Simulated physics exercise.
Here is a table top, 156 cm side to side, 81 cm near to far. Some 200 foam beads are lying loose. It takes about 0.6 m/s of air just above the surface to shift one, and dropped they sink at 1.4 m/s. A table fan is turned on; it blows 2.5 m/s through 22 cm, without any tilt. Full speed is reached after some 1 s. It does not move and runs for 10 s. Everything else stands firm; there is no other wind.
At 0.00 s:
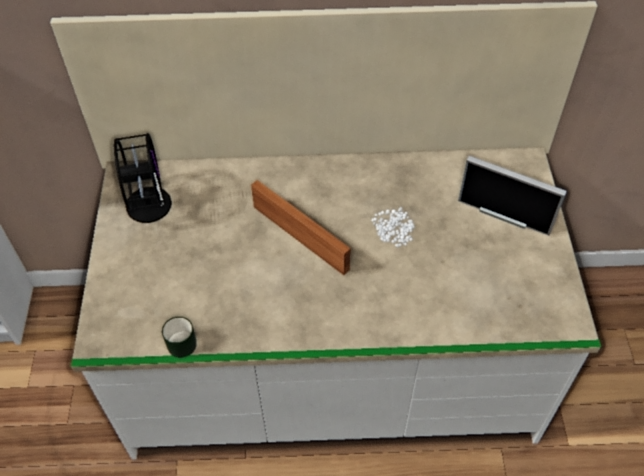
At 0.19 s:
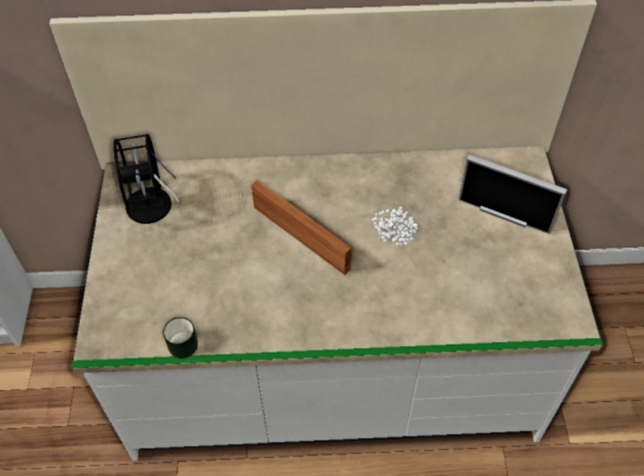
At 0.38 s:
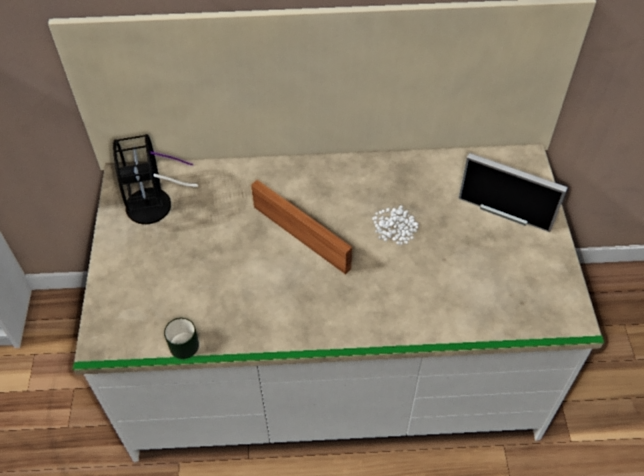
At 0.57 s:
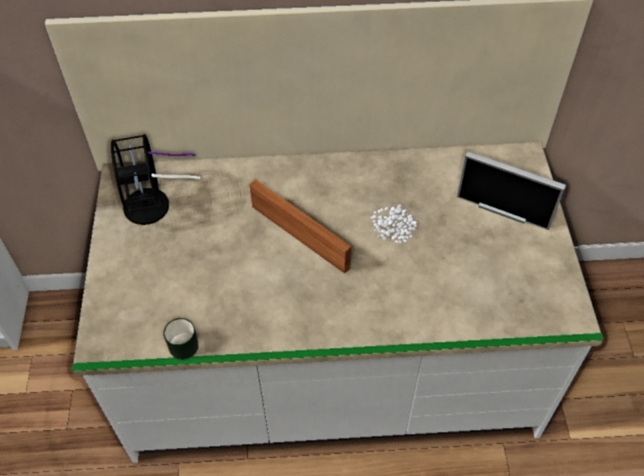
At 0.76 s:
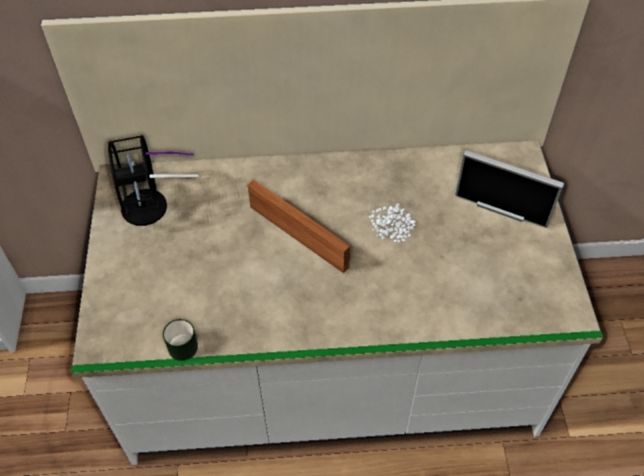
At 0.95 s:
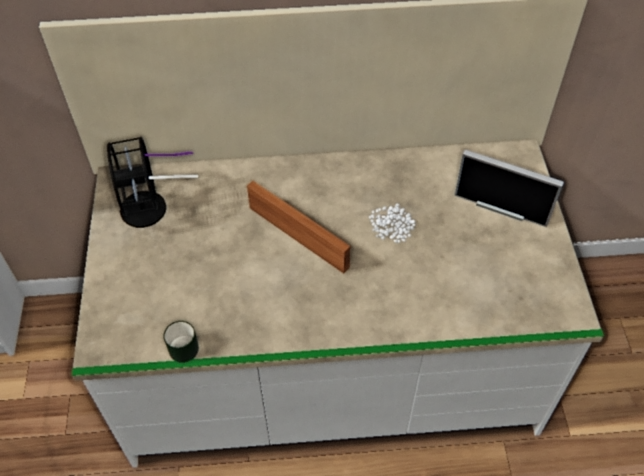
A small black fan started up on the left of a table top and its ribbons lifted and streamed out to the right, while the white beads, wooden board, laptop and cup stayed put.
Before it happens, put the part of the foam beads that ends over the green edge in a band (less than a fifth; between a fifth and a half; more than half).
By then less than a fifth are over the green edge.
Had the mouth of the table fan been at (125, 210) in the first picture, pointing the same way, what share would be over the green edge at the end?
In that case some 0 per cent.
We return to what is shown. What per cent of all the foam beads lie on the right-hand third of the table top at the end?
Near 60 %.
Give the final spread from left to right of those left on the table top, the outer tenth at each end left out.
About 40 cm.
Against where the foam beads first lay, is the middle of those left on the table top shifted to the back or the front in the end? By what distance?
Towards the front, some 15 cm.
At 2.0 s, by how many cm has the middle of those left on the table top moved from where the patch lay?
About 15 cm.
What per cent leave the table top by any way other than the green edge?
Near 4 %.
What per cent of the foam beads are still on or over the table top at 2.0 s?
About 100 %.
After 2.0 s, 0 % are over the green edge; the middle of those still in play is near (421, 262); 4 % have settled or left.
After 3.2 s, 0 % are over the green edge; the middle of those still in play is near (437, 263); 82 % have settled or left.
After 5.5 s, 0 % are over the green edge; the middle of those still in play is near (437, 263); 84 % have settled or left.
After 10.0 s, at the end, 0 % are over the green edge; the middle of those still in play is near (437, 263).
